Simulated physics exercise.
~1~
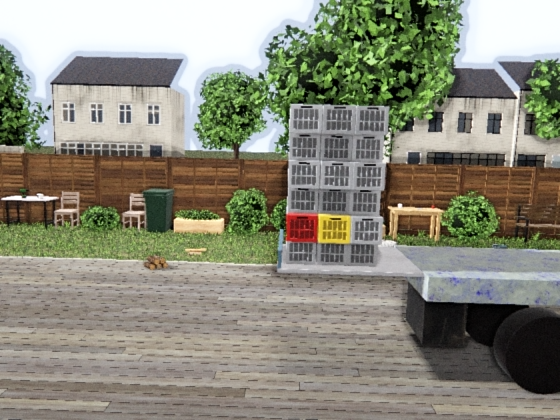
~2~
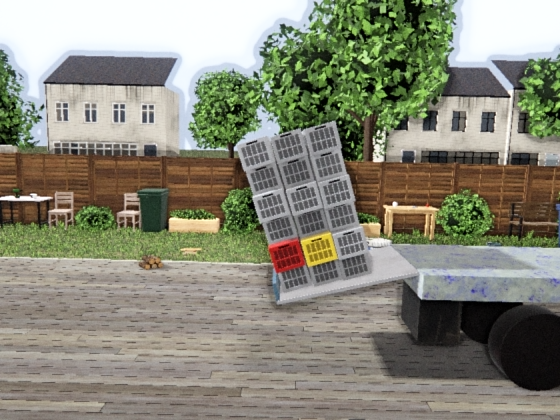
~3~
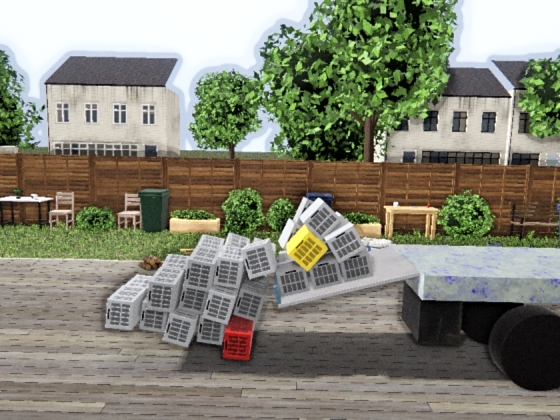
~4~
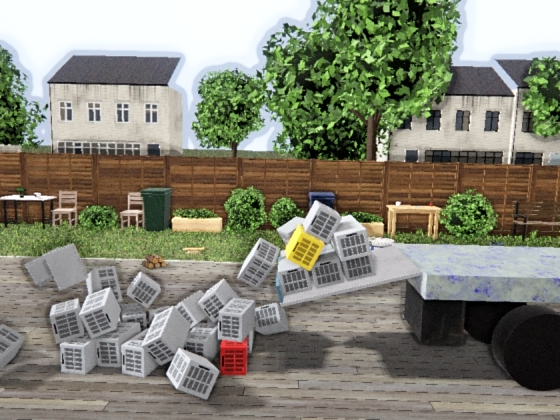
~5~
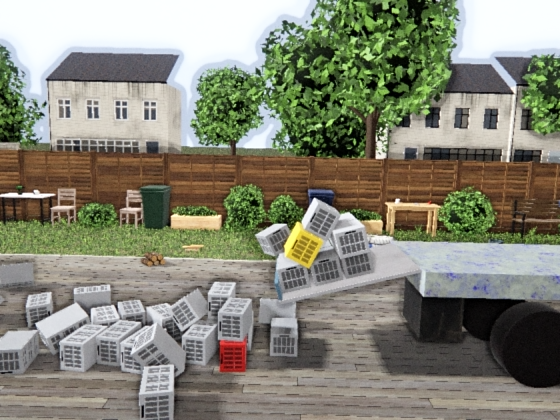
A tall stack of grey crates, with one red and one yellow near the bottom, stands on a flap at the back of a flat-bed in front of a wooden fence. The flap droops down to the left, and the whole stack leans with it. Most of the crates topple off and spill across the planked ground, the red one landing on its side. They tumble apart and scatter leftward, some leaving view. At the end the flap still slopes, holding a small heap with the tilted yellow crate, while the red one lies below among the grey.
